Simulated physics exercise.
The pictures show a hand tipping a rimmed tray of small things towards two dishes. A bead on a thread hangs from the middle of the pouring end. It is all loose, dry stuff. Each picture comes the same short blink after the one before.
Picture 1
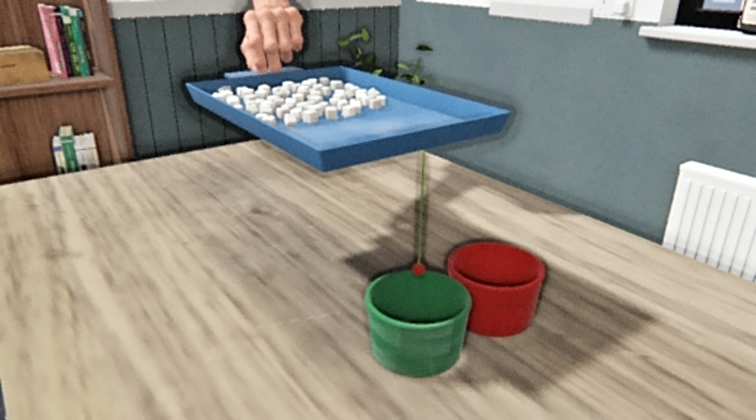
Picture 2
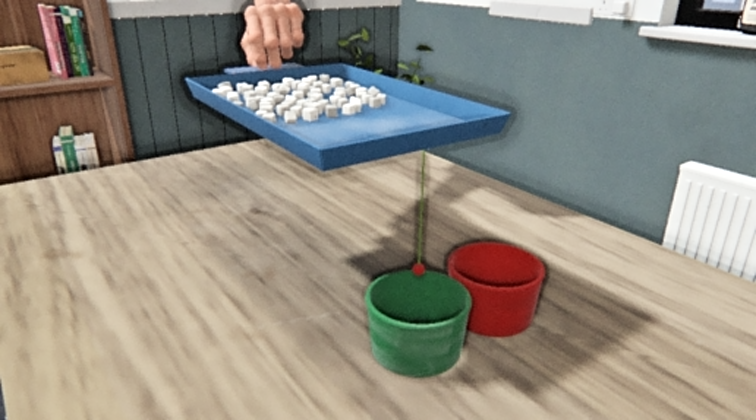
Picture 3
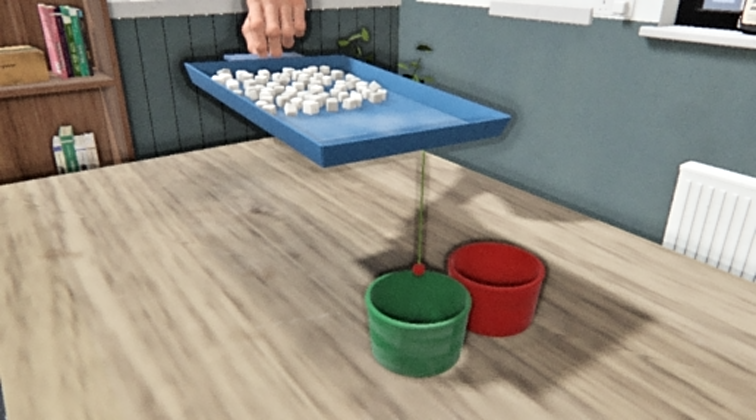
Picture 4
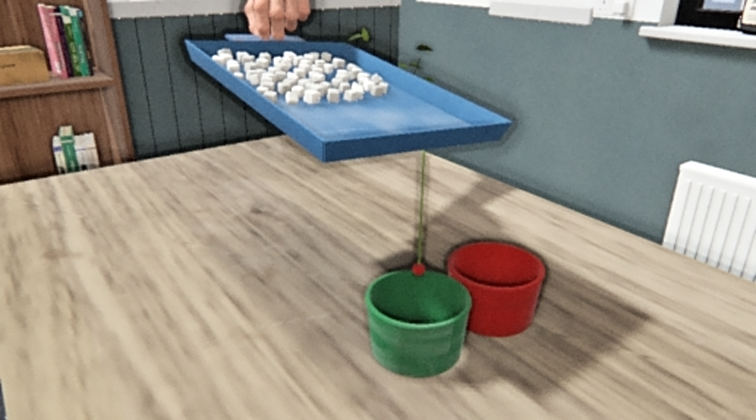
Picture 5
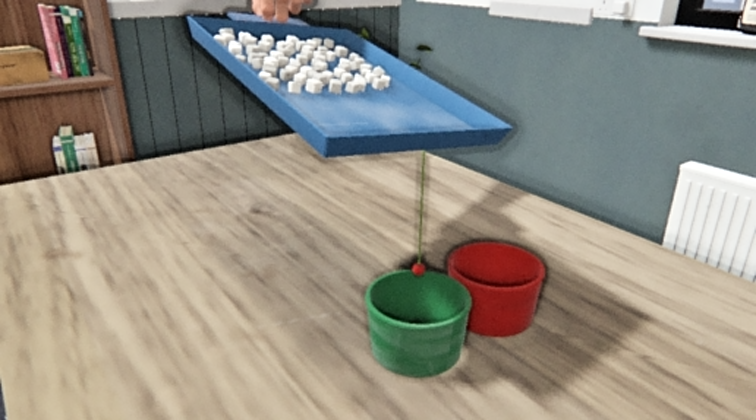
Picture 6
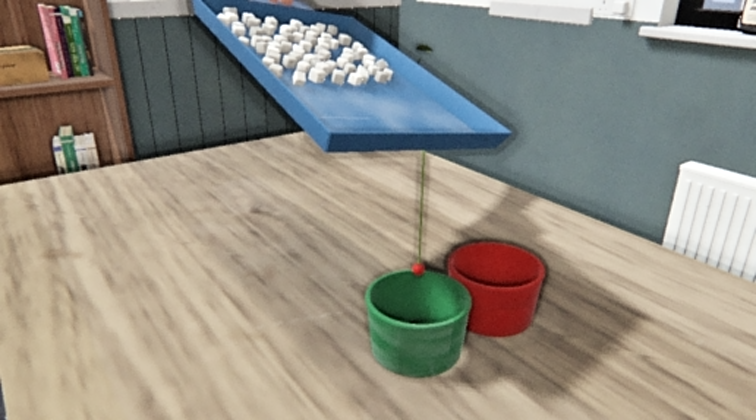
In a room with grey-blue walls, a bookshelf at left and a white radiator at right, a steady view looks slightly down across a pale wooden table. A hand holds a blue rimmed tray of small white cubes above a green dish and a red one, a red bead hanging on a thread between. The hand raises the tray's far end, tilting it increasingly towards the dishes, while the cubes stay bunched near that end.
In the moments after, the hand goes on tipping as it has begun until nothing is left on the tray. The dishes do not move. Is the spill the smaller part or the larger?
Caught overall: More than half.
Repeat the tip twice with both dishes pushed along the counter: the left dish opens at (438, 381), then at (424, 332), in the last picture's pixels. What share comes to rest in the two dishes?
The first gives 0 %, the second 20 %.
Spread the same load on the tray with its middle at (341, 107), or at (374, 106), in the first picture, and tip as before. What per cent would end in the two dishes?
Roughly 70 per cent, and 80 per cent.
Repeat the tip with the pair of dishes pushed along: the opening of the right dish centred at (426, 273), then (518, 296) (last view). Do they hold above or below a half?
First not half, then under half.
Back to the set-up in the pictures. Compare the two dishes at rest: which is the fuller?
It is right.
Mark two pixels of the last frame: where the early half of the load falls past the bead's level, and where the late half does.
Around (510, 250) and then (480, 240).
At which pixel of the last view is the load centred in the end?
Around (491, 305).
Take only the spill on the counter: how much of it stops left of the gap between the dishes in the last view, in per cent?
Near 10 %.
Shortly afterwards, tray tipped steeply; all but a few on the tray; a little in the air.
Next, tray tipped past a quarter turn; near half on the tray; near a third in the right dish; a little outside both; a little in the air.
Some moments later, tray tipped past a quarter turn; the bulk in the right dish; near a quarter outside both.
In the end, tray tipped past a quarter turn; none at all in the left dish; the bulk in the right dish; near a quarter outside both.
